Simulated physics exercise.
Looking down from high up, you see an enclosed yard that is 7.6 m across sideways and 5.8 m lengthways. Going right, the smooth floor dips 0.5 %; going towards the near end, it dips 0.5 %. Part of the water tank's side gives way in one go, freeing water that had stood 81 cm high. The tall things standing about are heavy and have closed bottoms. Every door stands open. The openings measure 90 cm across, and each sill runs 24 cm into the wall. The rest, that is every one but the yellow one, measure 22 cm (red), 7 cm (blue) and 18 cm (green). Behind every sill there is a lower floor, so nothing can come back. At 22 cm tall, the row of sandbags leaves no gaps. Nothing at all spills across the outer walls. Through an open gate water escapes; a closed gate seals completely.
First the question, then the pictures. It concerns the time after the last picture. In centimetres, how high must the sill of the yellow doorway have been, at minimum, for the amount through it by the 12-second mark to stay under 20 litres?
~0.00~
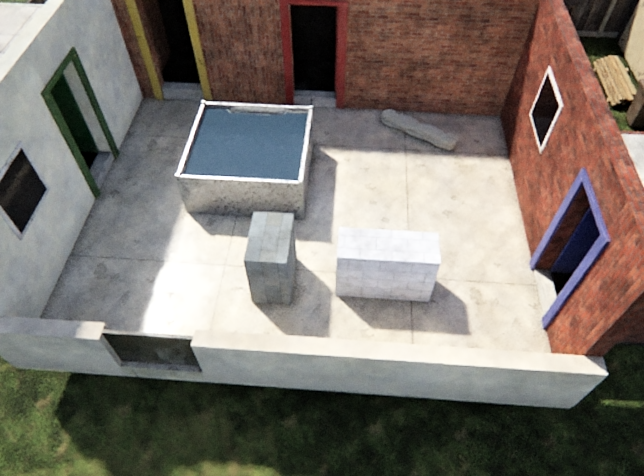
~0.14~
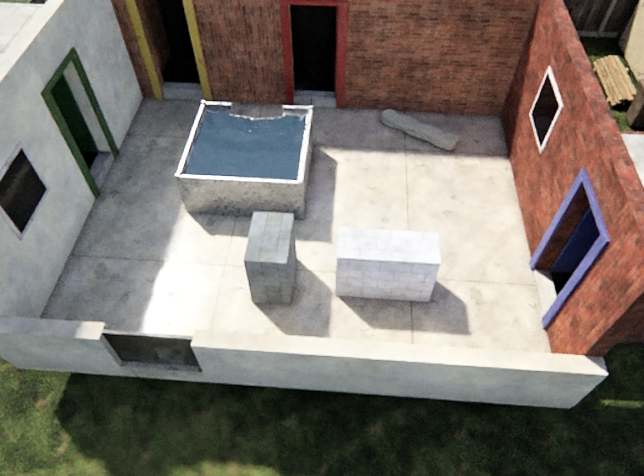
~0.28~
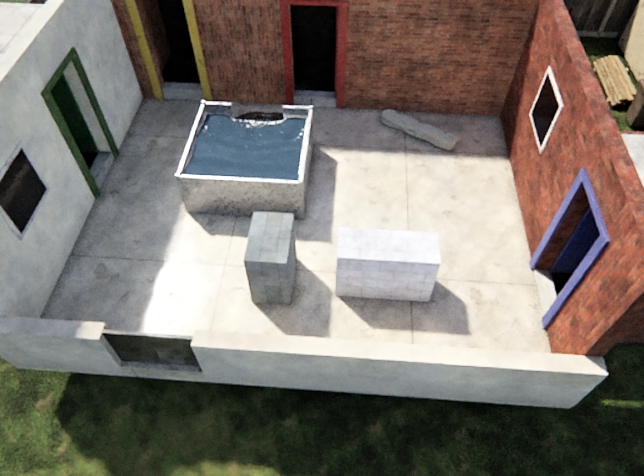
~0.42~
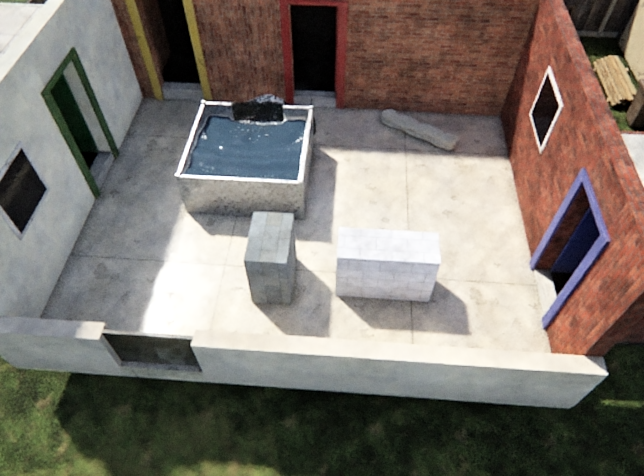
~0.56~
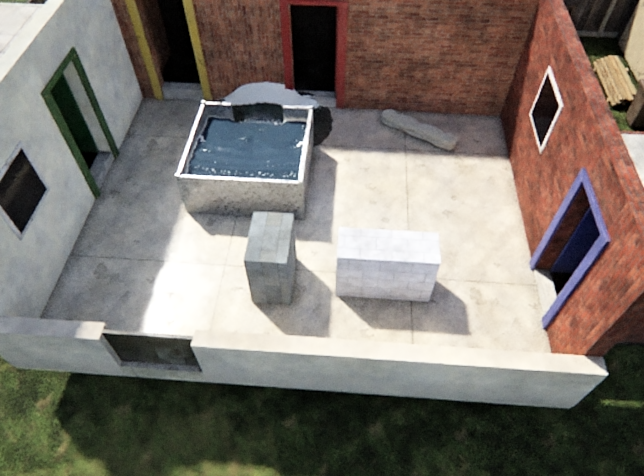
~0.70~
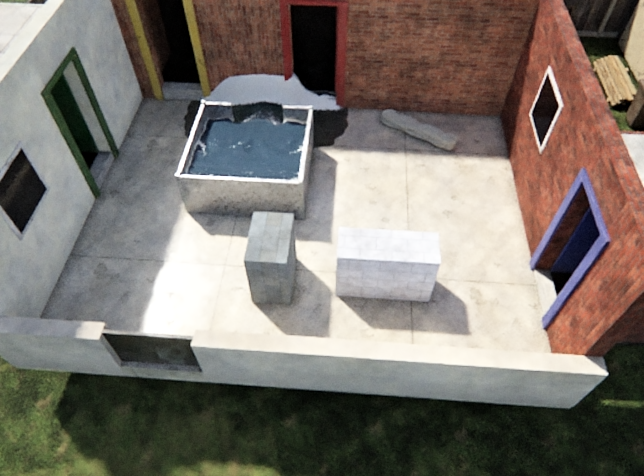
It must have been at least 11.5 cm high.
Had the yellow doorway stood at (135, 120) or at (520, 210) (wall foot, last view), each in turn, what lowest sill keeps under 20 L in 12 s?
About 26 cm for the first and 9.5 cm for the second.
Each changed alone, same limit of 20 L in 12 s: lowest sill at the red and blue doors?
Close to 30 cm (red) and close to 9.0 cm (blue).
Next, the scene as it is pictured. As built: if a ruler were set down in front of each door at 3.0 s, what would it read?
Centimetres: Red = 21, yellow = 10, blue = 0, green = 11.
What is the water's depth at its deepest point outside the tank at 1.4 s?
About 53 cm at most.
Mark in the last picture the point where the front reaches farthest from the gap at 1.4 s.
Around pixel (438, 113).
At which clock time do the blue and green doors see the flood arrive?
Blue 3.2 s, green 1.8 s.
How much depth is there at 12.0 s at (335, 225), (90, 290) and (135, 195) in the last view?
In that order: 7, 7 and 2 cm.
After 1.4 s water covers 15 % of the floor, deepest (53 cm) near (267, 110); 15 cm at the yellow door, 0 litres in over its 26 cm sill.
After 3.0 s water covers 50 % of the floor, deepest (32 cm) near (267, 110); 10 cm at the yellow door, 0 litres in over its 26 cm sill.
After 12.0 s water covers 95 % of the floor, deepest (13 cm) near (387, 303); 5 cm at the yellow door, 0 litres in over its 26 cm sill.
At the yellow door as built, the water arrived by 0.8 s and peaked near 15 cm at 1.4 s.
Run again over the same 12 s with other heights there, 25 litres in over 10.5 cm, 15 litres over 12.5 cm. The limit of 20 litres is kept from about 11.5 cm up.
